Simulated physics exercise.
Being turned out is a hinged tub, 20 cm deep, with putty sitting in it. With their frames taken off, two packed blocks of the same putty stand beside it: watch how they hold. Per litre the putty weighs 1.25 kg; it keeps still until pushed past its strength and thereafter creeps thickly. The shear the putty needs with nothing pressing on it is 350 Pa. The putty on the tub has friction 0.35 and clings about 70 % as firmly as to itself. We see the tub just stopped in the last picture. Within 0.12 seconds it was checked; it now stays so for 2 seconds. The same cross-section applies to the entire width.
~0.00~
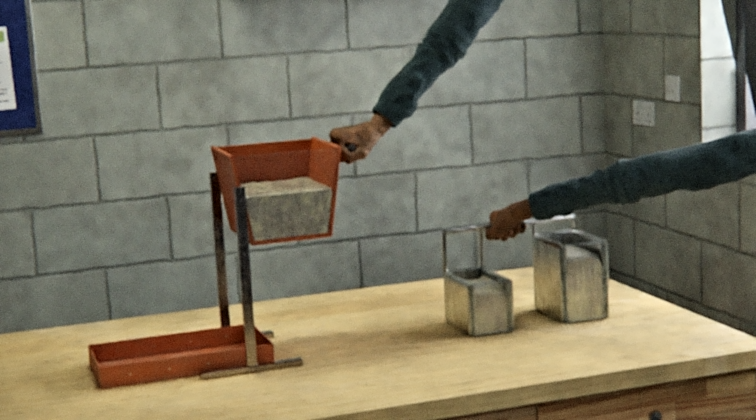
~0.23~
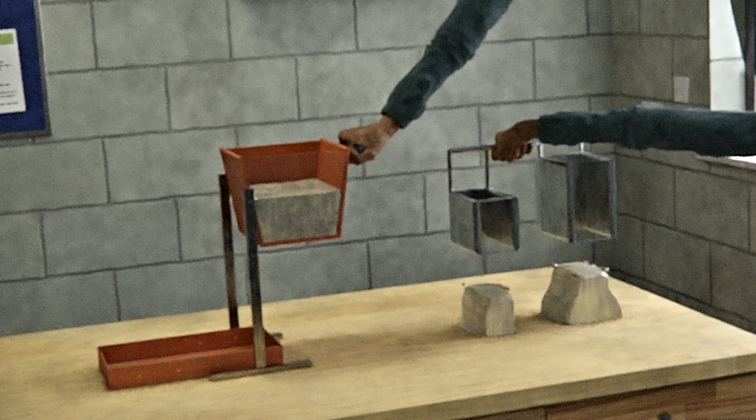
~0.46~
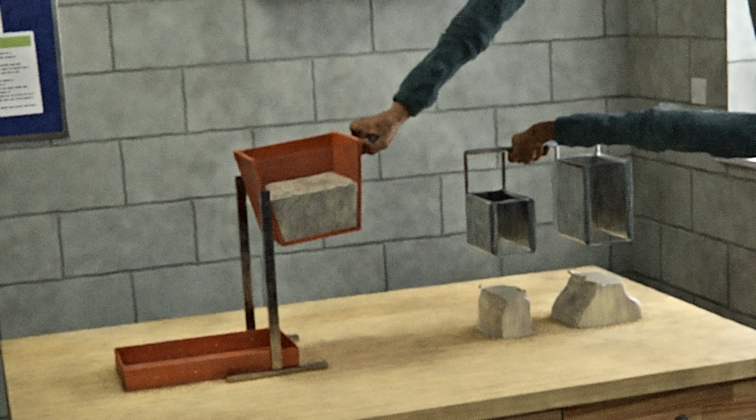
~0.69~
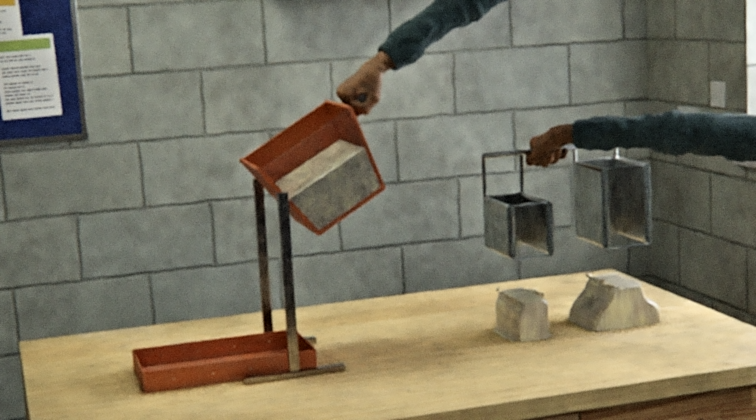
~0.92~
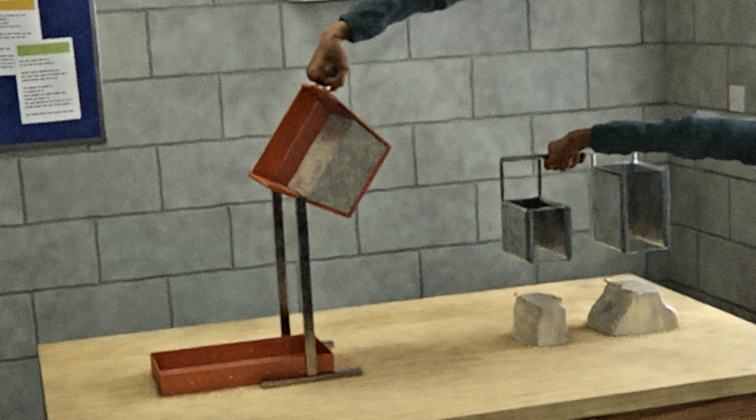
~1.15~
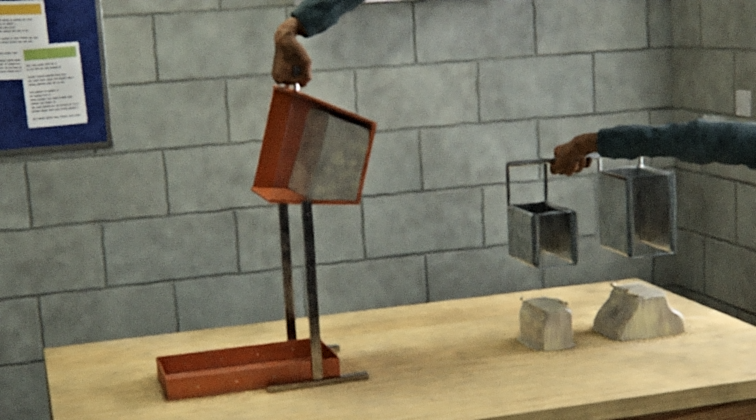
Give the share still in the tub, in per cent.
100 %.
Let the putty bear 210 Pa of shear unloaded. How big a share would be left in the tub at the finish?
85 %.
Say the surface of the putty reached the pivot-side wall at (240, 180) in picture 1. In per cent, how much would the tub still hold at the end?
About 90 per cent.
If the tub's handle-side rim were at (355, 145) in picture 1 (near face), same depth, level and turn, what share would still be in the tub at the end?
Close to 95 per cent would still be in the tub.
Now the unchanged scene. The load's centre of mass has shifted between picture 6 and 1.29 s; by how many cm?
The change is near 2 cm.
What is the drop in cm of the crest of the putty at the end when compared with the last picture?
The top ends up some 4 cm below its level in the last picture.
After 1.29 s, the tub is at 74 degrees and holds 100 %.
After 1.46 s, the tub is at 74 degrees and holds 100 %.
After 1.63 s, the tub is at 74 degrees and holds 100 %.
After 1.80 s, the tub is at 74 degrees and holds 100 %.
After 3.15 s, at the end, the tub is at 74 degrees and holds 100 %.
